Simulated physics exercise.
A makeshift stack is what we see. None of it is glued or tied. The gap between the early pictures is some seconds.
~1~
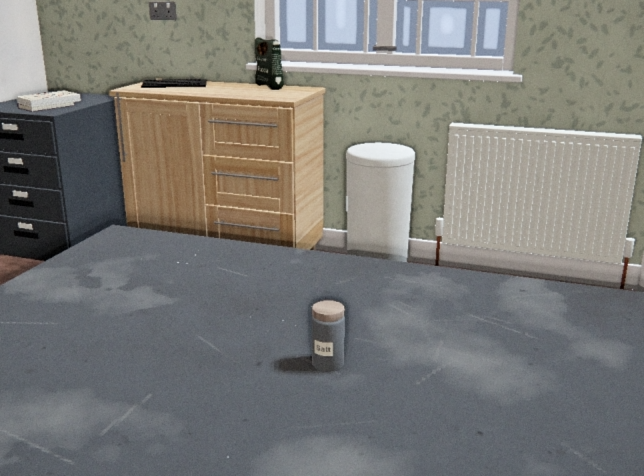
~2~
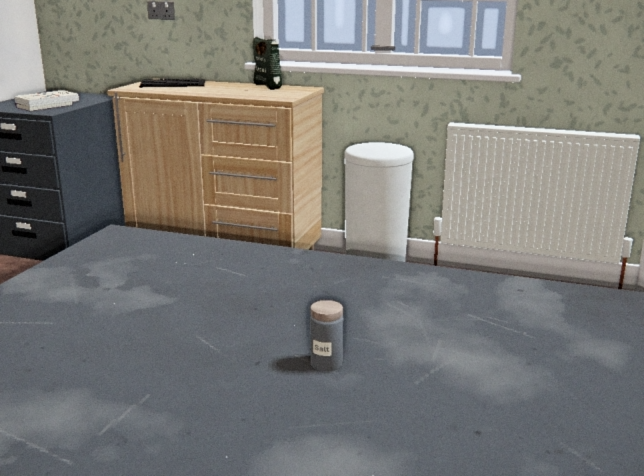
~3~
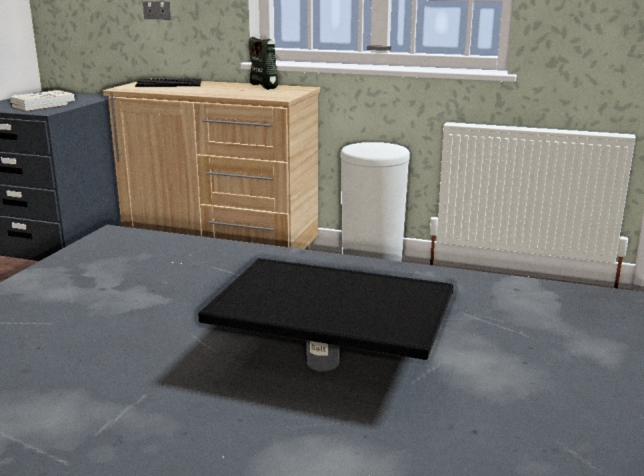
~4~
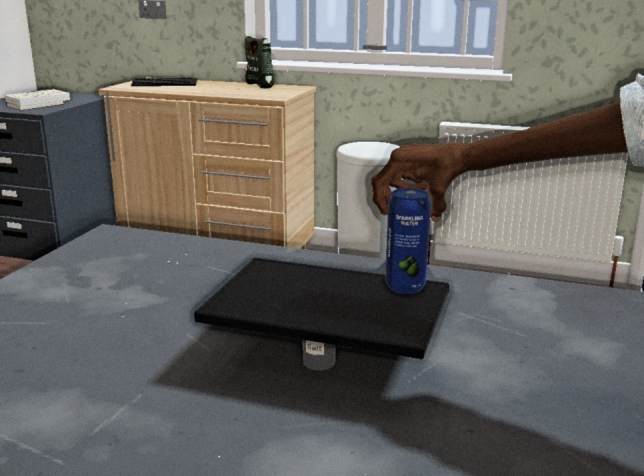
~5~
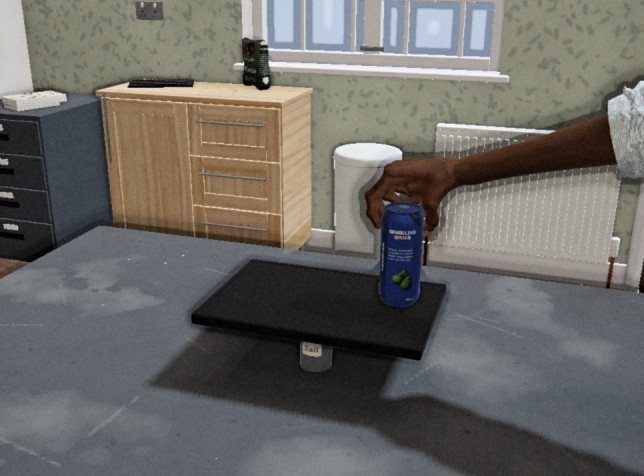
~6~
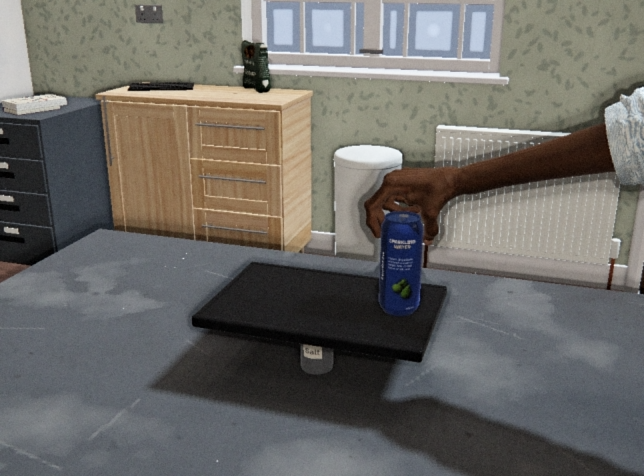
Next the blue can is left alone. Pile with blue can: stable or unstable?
The result is a spill.
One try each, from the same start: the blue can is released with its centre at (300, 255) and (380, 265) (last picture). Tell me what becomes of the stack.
It stays steady first and tips over second.
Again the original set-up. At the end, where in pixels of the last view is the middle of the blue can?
Look near (465, 384) in the final picture.
Then, 0.30 s later than the last frame, blue can tilted by 15° near (414, 285); black lid tilted by 15°.
Then, 0.50 s later than the last frame, blue can now fallen; black lid tilted by 40°.
Then, 0.60 s later than the last frame, black lid tilted by 39°.
Then, 1.10 s later than the last frame, blue can resting near (463, 385).
When it is over, fallen, blue can; lying over in the stack, black lid; grey shaker as before. End places, in pixels of the last picture, blue can near (465, 383). The stack loses its balance.
